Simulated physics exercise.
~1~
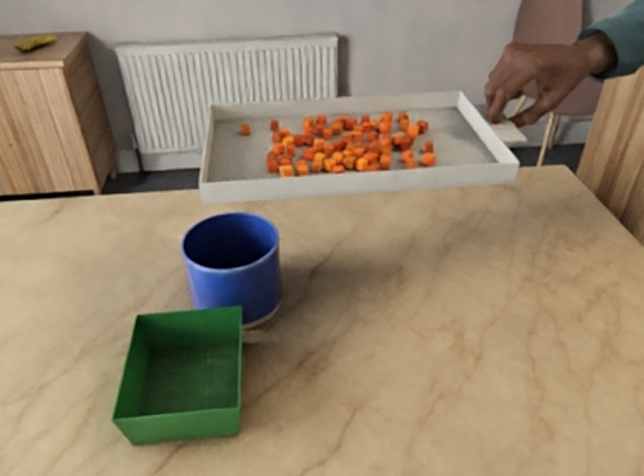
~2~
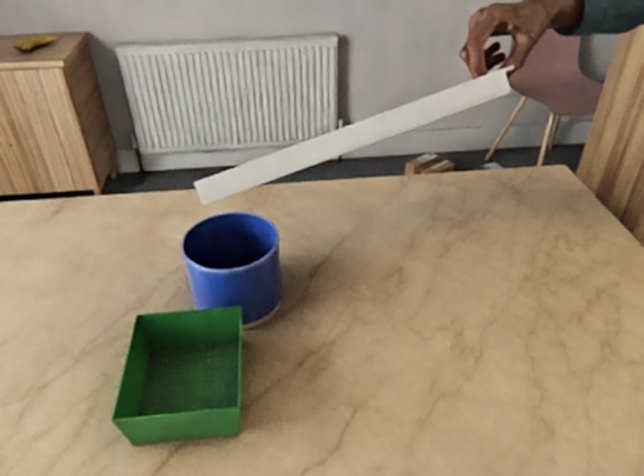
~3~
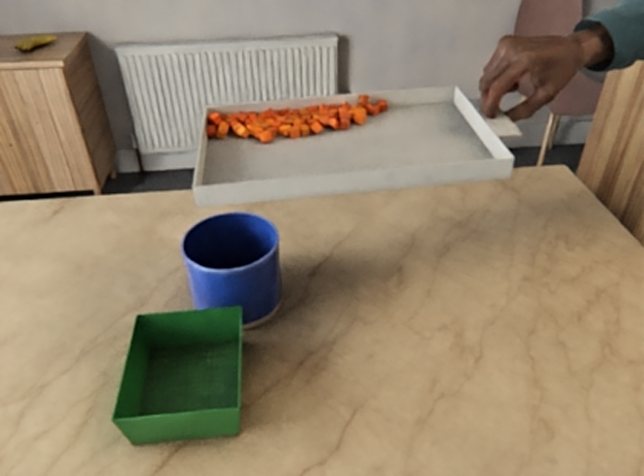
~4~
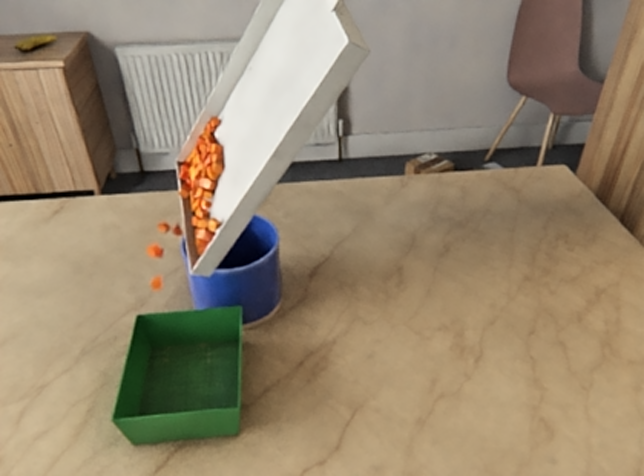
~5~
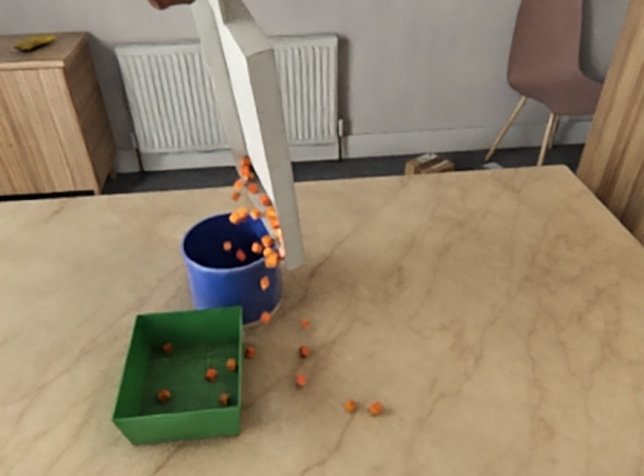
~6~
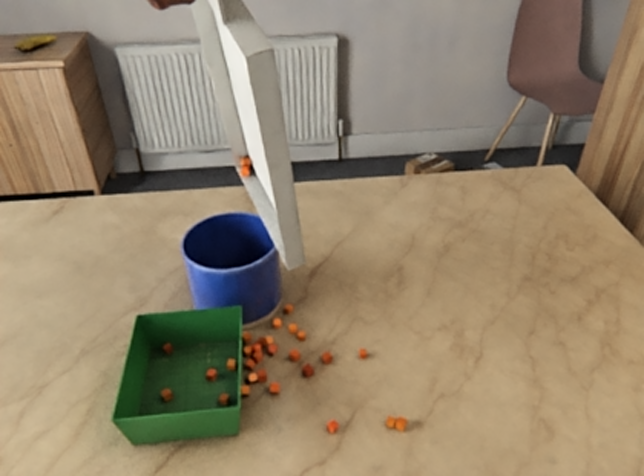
A shallow pale tray of orange carrot cubes is held by a hand above a marble-patterned table, seen from slightly above, with a radiator and a pink chair behind. On the table, a blue pot stands behind a square green tin. The tray tilts down to the left, then comes back towards level with the cubes gathered along its far side. It then tips steeply, and cubes tumble towards the pot, the tin and the tabletop. Finally many lie scattered beside the pot, several sit in the tin, and a few cling to the upended tray.
